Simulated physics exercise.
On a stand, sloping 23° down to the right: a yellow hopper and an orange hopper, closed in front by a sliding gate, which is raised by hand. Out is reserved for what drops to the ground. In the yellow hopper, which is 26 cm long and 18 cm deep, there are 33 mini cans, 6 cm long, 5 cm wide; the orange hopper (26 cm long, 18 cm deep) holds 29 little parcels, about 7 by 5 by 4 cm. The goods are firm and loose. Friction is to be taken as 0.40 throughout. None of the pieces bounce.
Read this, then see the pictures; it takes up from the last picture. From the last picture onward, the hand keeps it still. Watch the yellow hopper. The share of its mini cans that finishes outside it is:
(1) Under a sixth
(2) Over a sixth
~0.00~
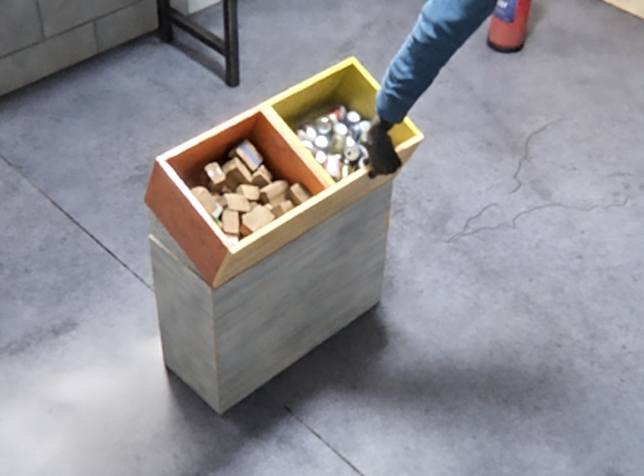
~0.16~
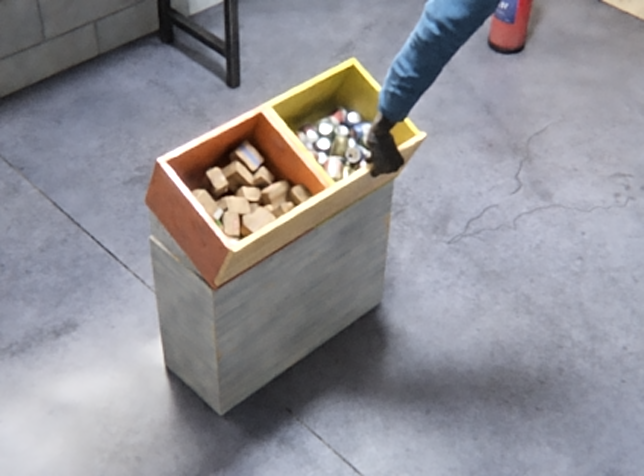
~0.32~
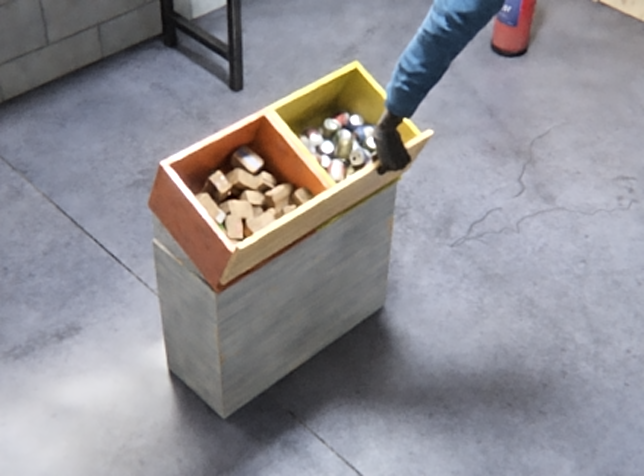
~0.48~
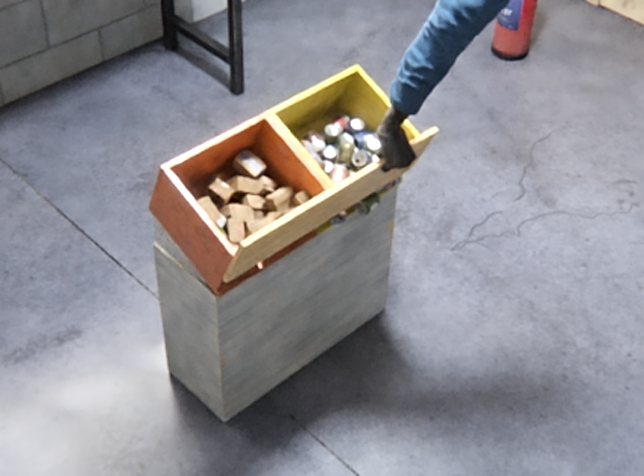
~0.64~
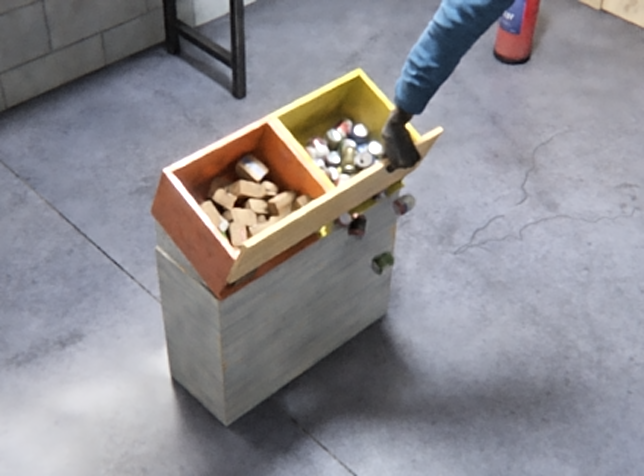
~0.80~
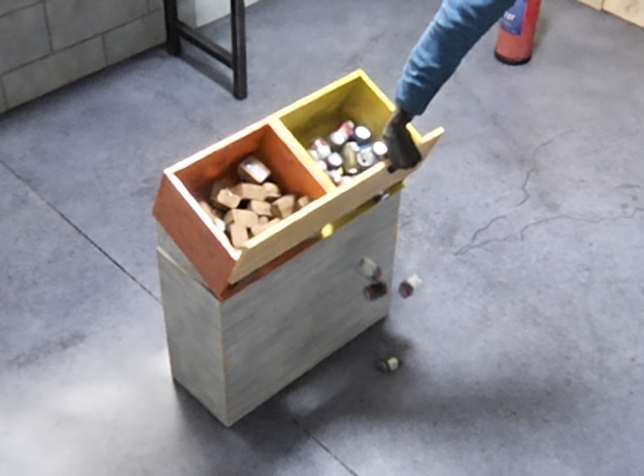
Over a sixth (2).
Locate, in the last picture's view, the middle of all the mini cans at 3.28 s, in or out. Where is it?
Roughly (370, 338).
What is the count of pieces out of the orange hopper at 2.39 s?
Orange hopper: Roughly 1 out by then.
After 1.20 s, the yellow hopper is down by 4 of 33 and the orange hopper has all 29.
After 1.69 s, the yellow hopper is down by 7 of 33 and the orange hopper has all 29.
After 2.39 s, the yellow hopper is down by 11 of 33 and the orange hopper is down by 1 of 29.
Final count (at 3.28 s), the yellow hopper is down by 19 of 33 and the orange hopper is down by 1 of 29. Asked share, 19 of 33, 58 per cent.
